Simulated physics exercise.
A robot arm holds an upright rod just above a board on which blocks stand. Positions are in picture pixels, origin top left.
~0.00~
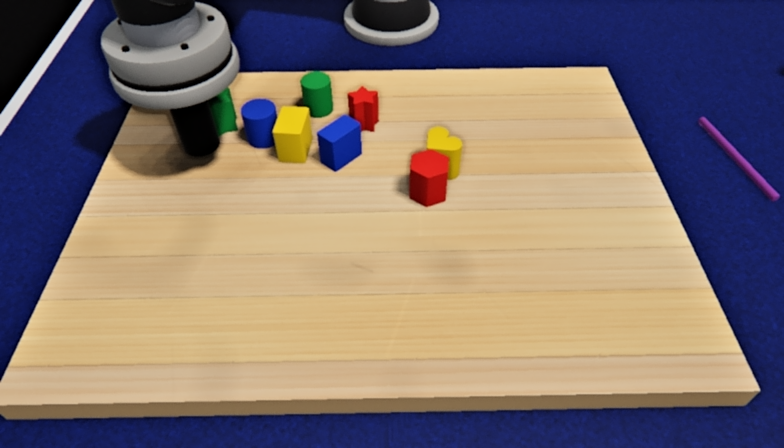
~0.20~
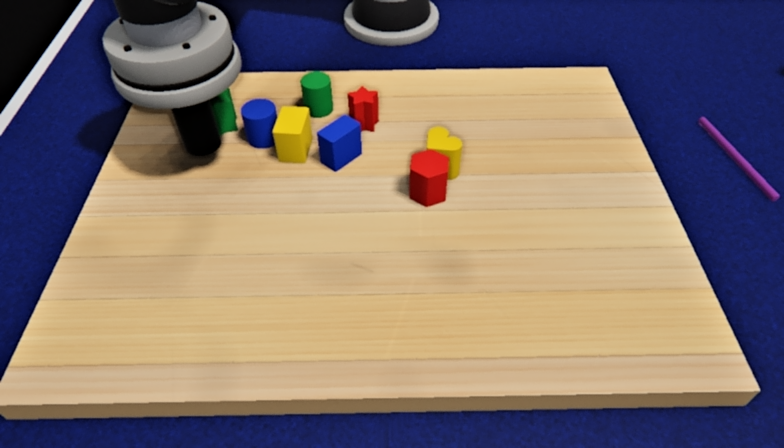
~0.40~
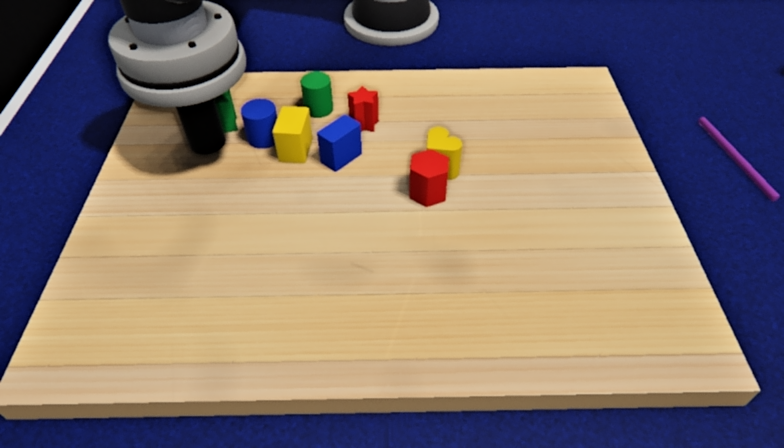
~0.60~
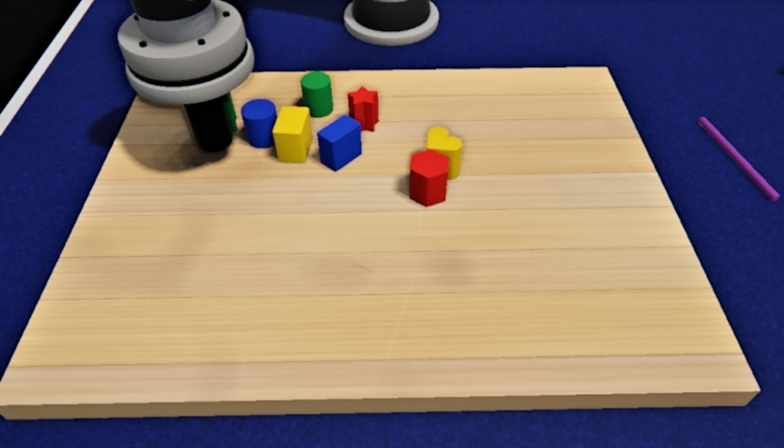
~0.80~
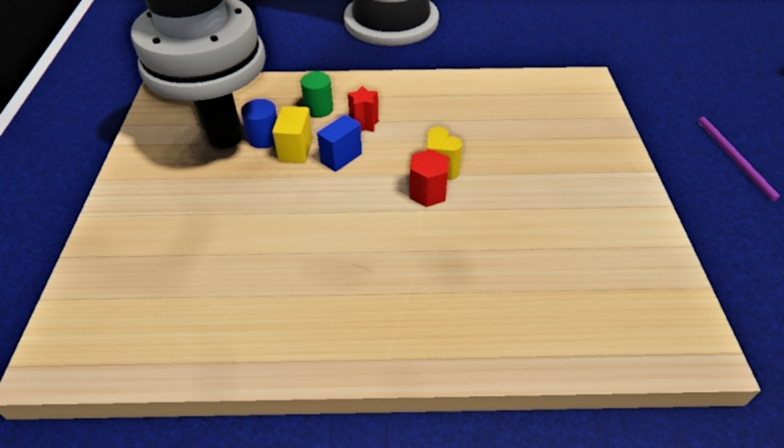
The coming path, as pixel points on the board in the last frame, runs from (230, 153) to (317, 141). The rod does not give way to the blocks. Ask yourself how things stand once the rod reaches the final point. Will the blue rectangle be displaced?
Yes.
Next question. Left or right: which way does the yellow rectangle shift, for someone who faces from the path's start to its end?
Toward the right.
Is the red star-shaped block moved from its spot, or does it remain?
The red star-shaped block will stay where it stands.
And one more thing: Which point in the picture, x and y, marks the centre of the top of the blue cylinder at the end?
At pixel (300, 92).
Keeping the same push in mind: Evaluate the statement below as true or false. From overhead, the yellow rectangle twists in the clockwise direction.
My answer: True.
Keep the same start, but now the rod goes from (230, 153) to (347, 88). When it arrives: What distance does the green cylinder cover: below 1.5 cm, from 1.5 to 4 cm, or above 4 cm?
Beyond 4 cm.
What follows on the original path. Halfway along, rod at (271, 132); blue cylinder at (286, 97); yellow rectangle at (300, 119), turned 15° clockwise.
At the end, rod at (315, 126); blue cylinder at (300, 92); yellow rectangle at (337, 123), turned 40° clockwise; green cylinder at (318, 76); blue rectangle at (356, 134); red star-shaped block unmoved.
